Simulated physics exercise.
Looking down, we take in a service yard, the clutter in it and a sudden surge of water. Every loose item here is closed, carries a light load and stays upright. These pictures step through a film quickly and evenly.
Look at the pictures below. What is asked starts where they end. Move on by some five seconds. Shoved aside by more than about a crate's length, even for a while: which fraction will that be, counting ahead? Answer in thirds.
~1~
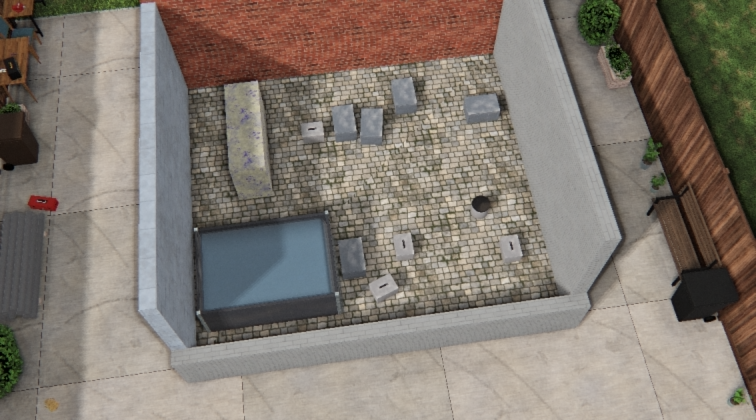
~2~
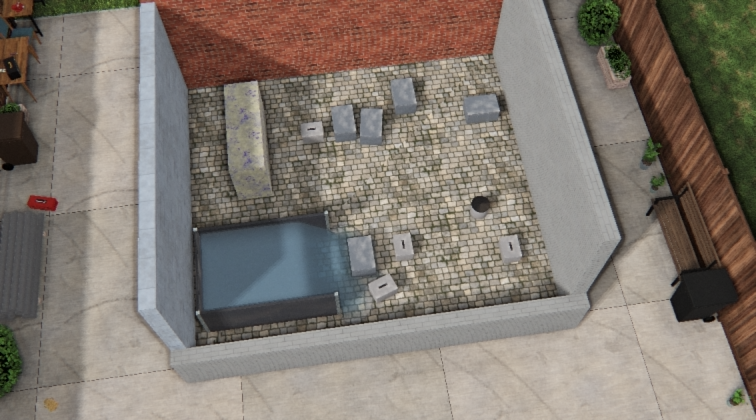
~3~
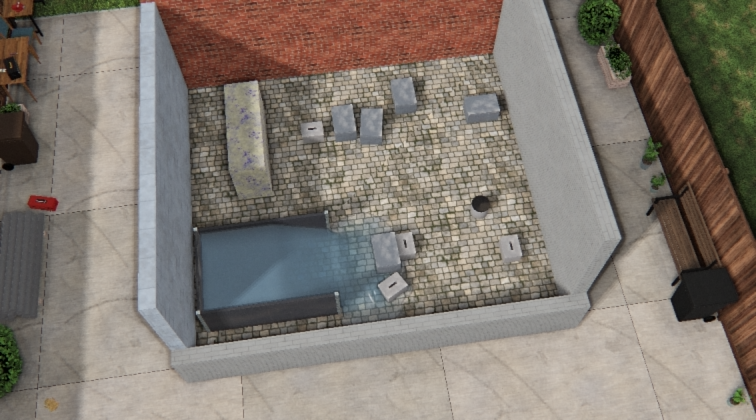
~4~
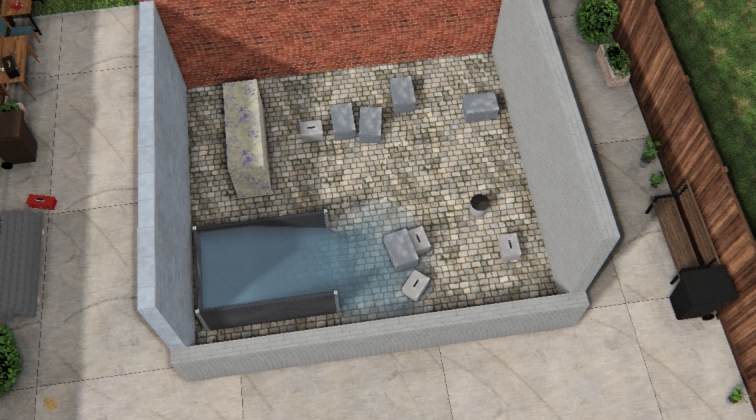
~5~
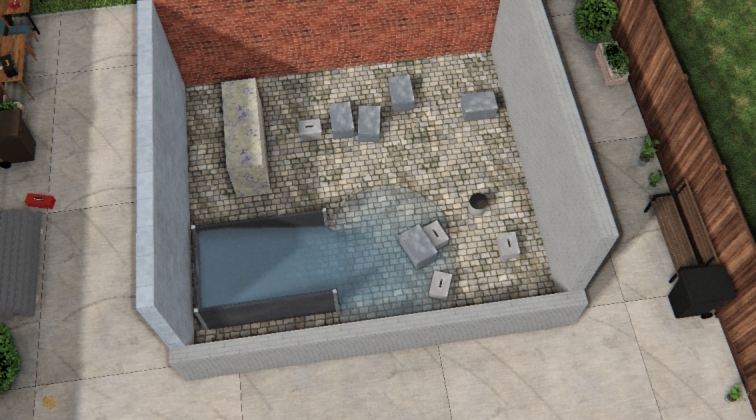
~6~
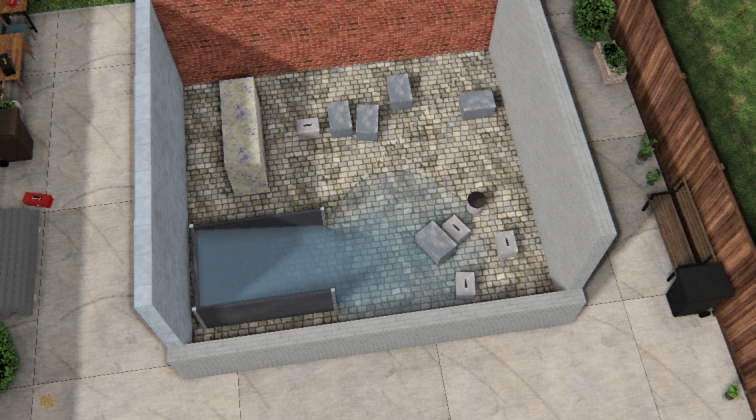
Two thirds or more.
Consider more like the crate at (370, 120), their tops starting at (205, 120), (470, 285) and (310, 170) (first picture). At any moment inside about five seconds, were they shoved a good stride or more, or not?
Here's the rundown: Never gets far, sent far off, and finally never gets far.
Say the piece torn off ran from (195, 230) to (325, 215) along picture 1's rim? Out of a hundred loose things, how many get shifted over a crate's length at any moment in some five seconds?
Near 60 in a hundred.
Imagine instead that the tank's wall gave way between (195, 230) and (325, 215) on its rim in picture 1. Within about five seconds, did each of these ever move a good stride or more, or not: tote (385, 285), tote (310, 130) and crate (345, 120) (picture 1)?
First stays short of it, second covers that distance, third covers that distance.
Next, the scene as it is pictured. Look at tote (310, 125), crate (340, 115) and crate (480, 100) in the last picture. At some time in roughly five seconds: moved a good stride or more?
Item one never gets that far, item two never gets that far, item three gets that far.
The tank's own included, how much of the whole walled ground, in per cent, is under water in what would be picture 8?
Estimate: Close to 40 in a hundred.
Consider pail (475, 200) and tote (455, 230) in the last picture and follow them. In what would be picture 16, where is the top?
Close to (515, 150) and (519, 194).
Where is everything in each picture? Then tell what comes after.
The first picture shows a crate at (352, 255) rests on the ground; a tote at (384, 286) rests on the ground; 0 of 10 have shifted.
The second picture shows a crate at (361, 253), on the bottom, close to its start; a tote at (383, 286), on the bottom; 1 of 10 have shifted.
The third picture shows a crate at (386, 249), on the bottom, a stride from its start; a tote at (393, 285), on the bottom, close to its start; 2 of 10 have shifted.
The fourth picture shows a crate at (401, 247) rests on the ground, a stride from its start; a tote at (416, 283), on the bottom, a stride from its start; 3 of 10 have shifted.
The fifth picture shows a crate at (418, 243), afloat, a stride from its start; a tote at (441, 283) rests on the ground, a stride from its start; 3 of 10 have shifted.
The sixth picture shows a crate at (436, 239) floats, a stride from its start; a tote at (466, 283) rests on the ground, a stride from its start; 3 of 10 have shifted.
A moment on, 3 of 10 are well off their spots; 1 afloat.
Next, 5 of 10 are well off their spots; 5 afloat.
Later, 6 of 10 are well off their spots; 6 afloat.
In the end, 7 of 10 are well off their spots, and 7 have been at some point; 7 afloat.
